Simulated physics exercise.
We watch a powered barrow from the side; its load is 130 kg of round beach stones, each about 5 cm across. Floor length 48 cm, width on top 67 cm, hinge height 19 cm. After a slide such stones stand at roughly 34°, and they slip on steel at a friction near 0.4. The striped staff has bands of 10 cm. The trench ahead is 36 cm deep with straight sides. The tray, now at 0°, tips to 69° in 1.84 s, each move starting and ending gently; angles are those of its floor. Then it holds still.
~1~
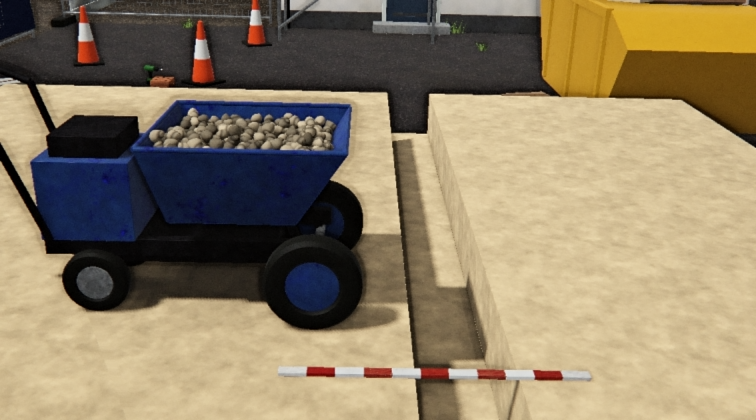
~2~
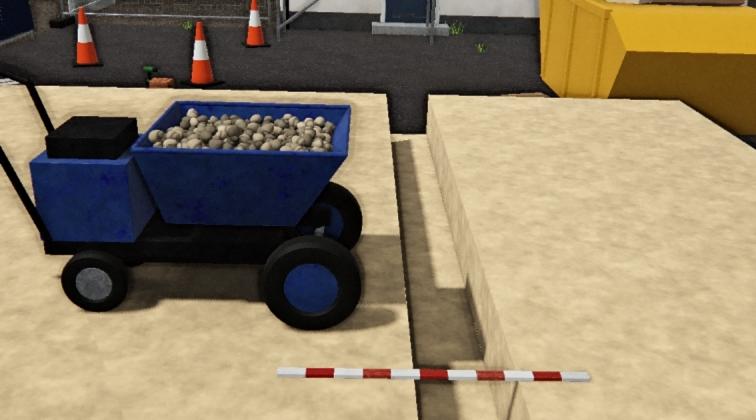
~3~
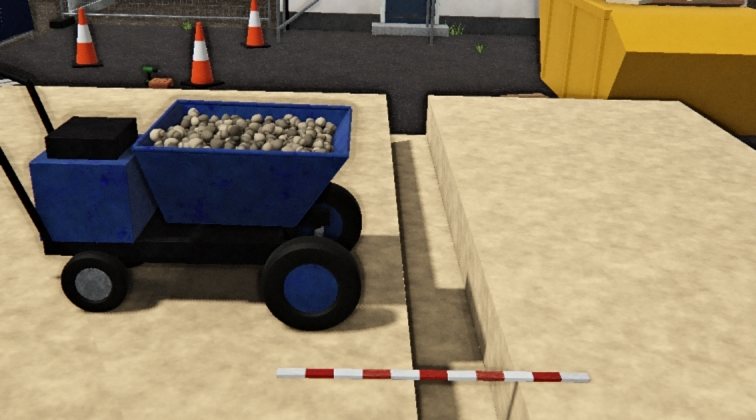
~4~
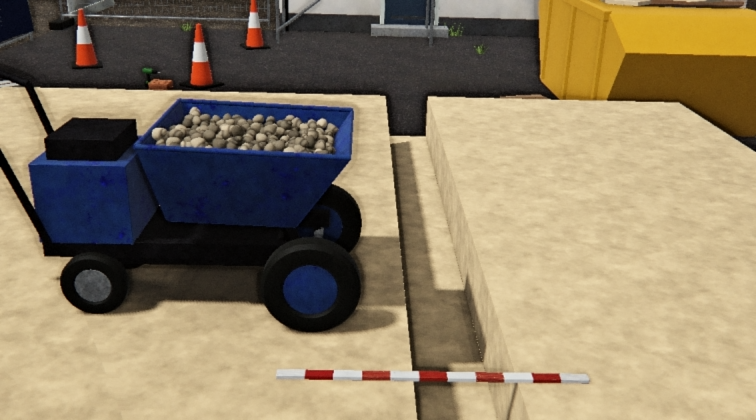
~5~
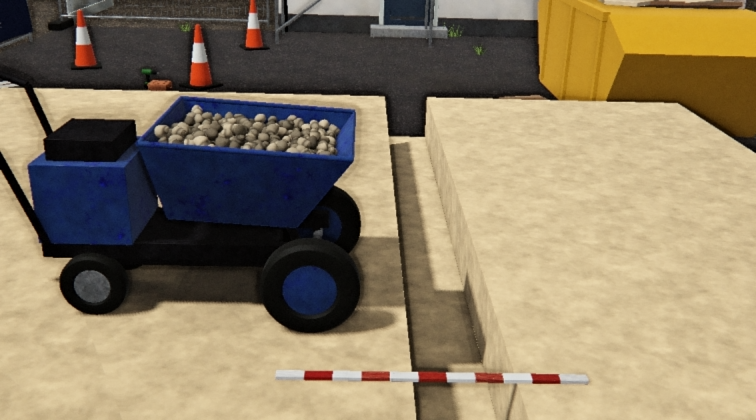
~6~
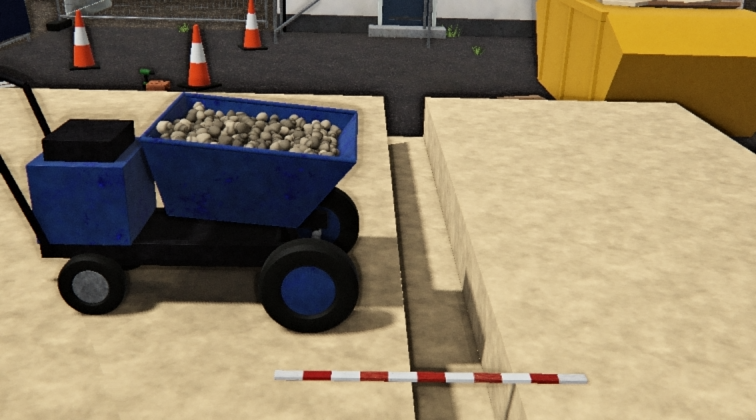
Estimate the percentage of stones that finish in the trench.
Some 67 per cent of it.
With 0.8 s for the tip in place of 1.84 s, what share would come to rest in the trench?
Then about 50 per cent.
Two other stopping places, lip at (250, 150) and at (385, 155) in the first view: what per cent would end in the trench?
First some 85, then 35 per cent.
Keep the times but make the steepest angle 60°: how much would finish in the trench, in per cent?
In that case some 55 per cent.
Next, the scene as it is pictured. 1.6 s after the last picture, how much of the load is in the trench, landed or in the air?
Some 25 per cent.
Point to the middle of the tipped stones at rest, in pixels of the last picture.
Near (468, 346).
Then, 1.1 s after the last picture the floor is at 58°, 99 % in the tray, 1 % in the trench; the foremost stones are at (455, 220).
Then, 1.6 s after the last picture the floor is at 69°, 49 % in the tray, 26 % in the trench, 25 % past the trench; the foremost stones are at (632, 311).
Then, 2.0 s after the last picture the floor is at 69°, 28 % in the tray, 39 % in the trench, 34 % past the trench; the foremost stones are at (718, 316).
Then, 3.9 s after the last picture the floor is at 69°, 0 % in the tray, 67 % in the trench, 33 % past the trench; the foremost stones are at (754, 319).
